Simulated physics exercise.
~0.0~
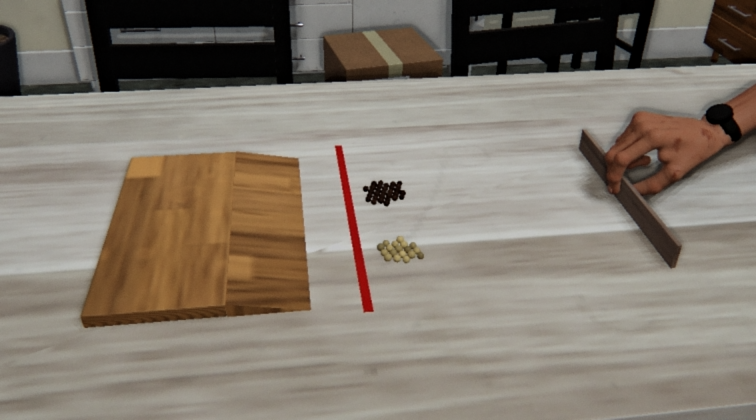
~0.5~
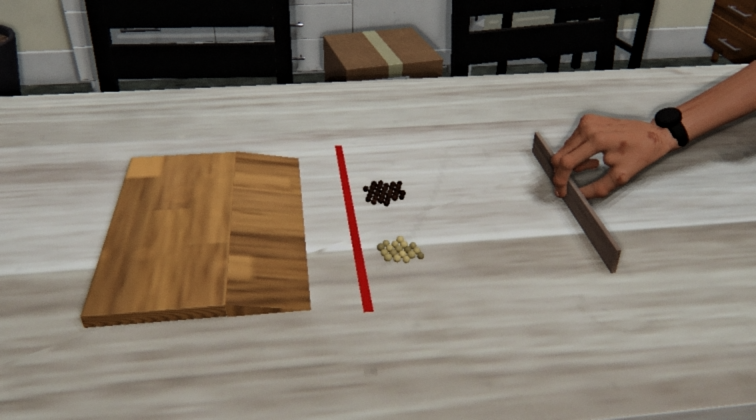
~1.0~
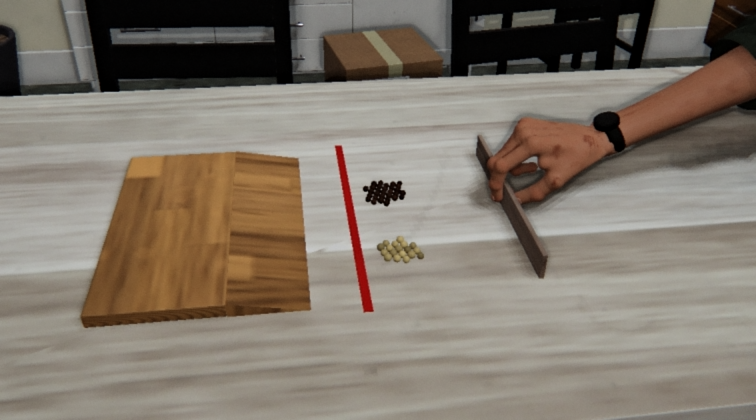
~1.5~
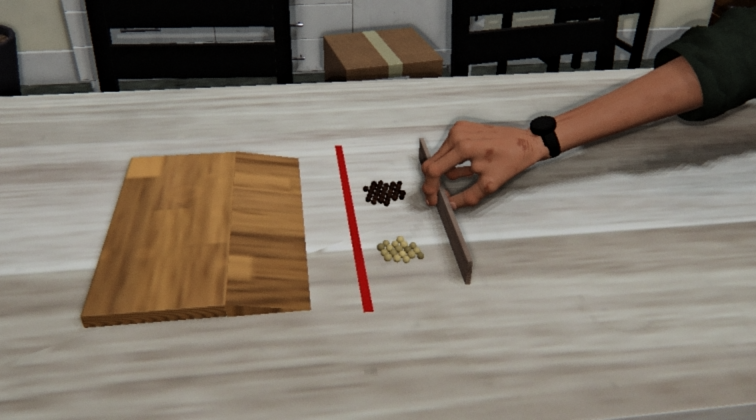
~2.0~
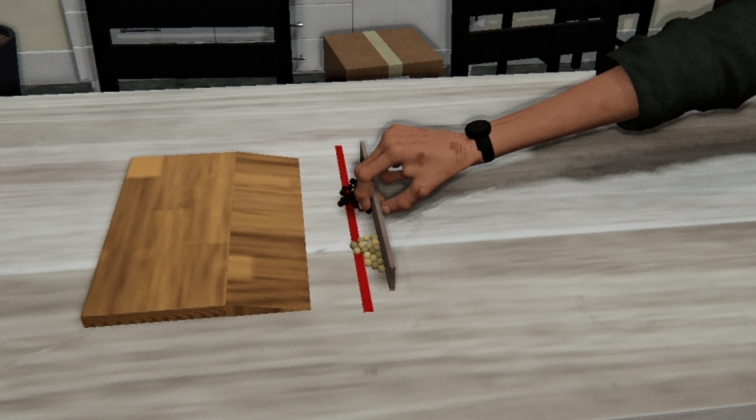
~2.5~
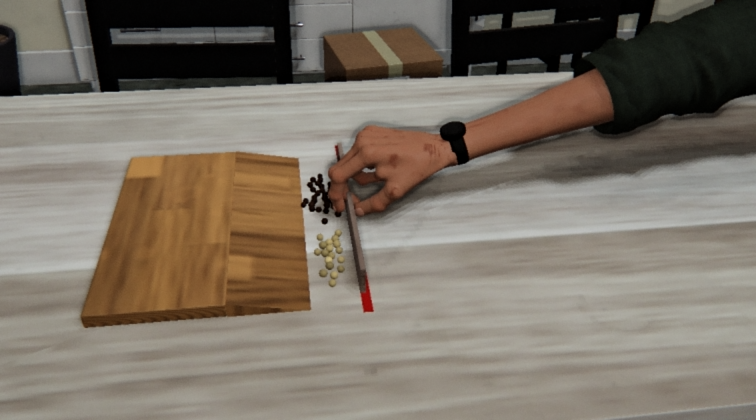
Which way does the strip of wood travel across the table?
The strip of wood travels to the left, pushed along by the hand until it reaches the red tape.
